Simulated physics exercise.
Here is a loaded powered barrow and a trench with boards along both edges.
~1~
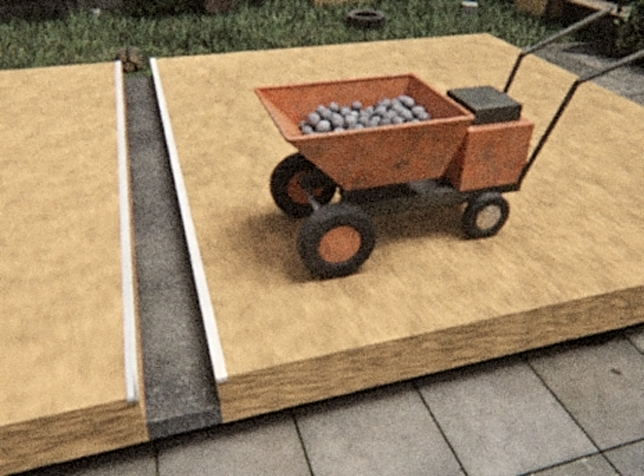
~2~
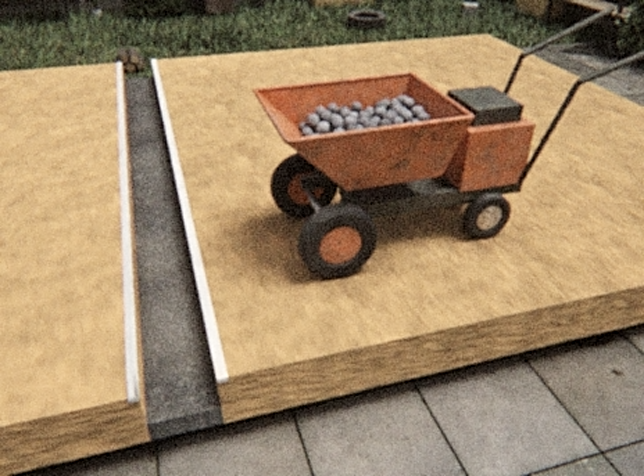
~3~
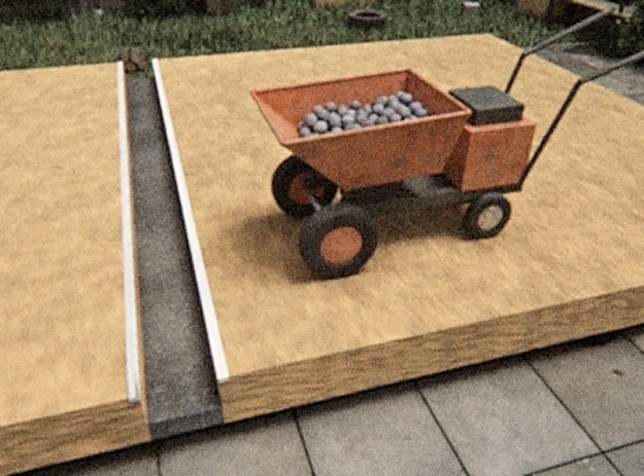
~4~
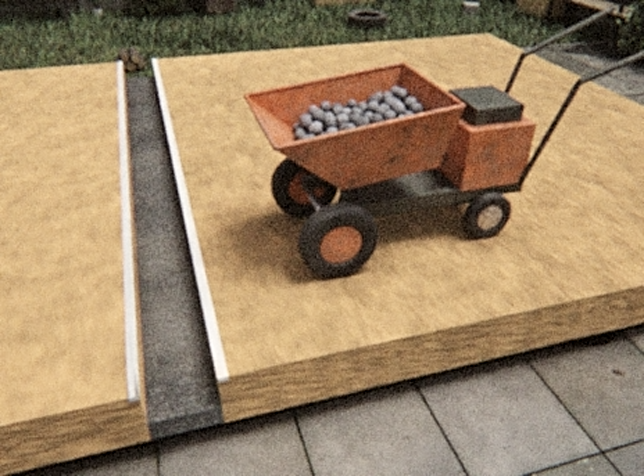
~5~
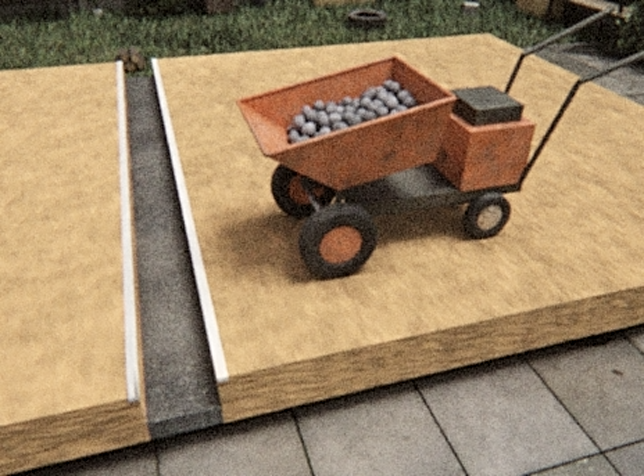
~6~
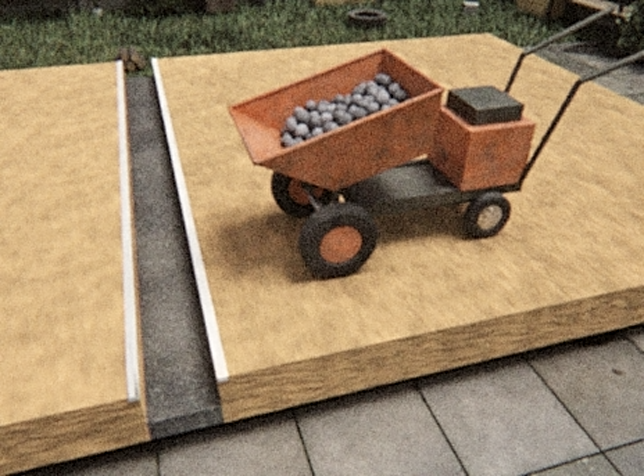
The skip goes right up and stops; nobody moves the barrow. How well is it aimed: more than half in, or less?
The trench takes over half.
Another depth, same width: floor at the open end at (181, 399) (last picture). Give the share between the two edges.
About 60 per cent.
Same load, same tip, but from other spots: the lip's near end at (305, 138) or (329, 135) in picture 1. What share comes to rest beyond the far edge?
Near 0 % and 0 %.
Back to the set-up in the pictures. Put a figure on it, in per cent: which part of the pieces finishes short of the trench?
It comes to 0 per cent or so.
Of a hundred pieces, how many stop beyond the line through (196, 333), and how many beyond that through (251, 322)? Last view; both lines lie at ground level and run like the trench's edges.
Roughly 70 per cent, and 80 per cent.
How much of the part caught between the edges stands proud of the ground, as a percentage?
About 5 per cent.
Soon, skip tipped steeply; all in the skip.
A while on, skip tipped right over; most in the skip; a stray few short of the trench; about a quarter in or heaped over the trench.
Towards the end, skip tipped right over; about a quarter in the skip; a stray few short of the trench; about two thirds in or heaped over the trench; a stray few beyond it.
Finally, skip tipped right over; about a quarter in the skip; a stray few short of the trench; most in or heaped over the trench; a stray few beyond it.
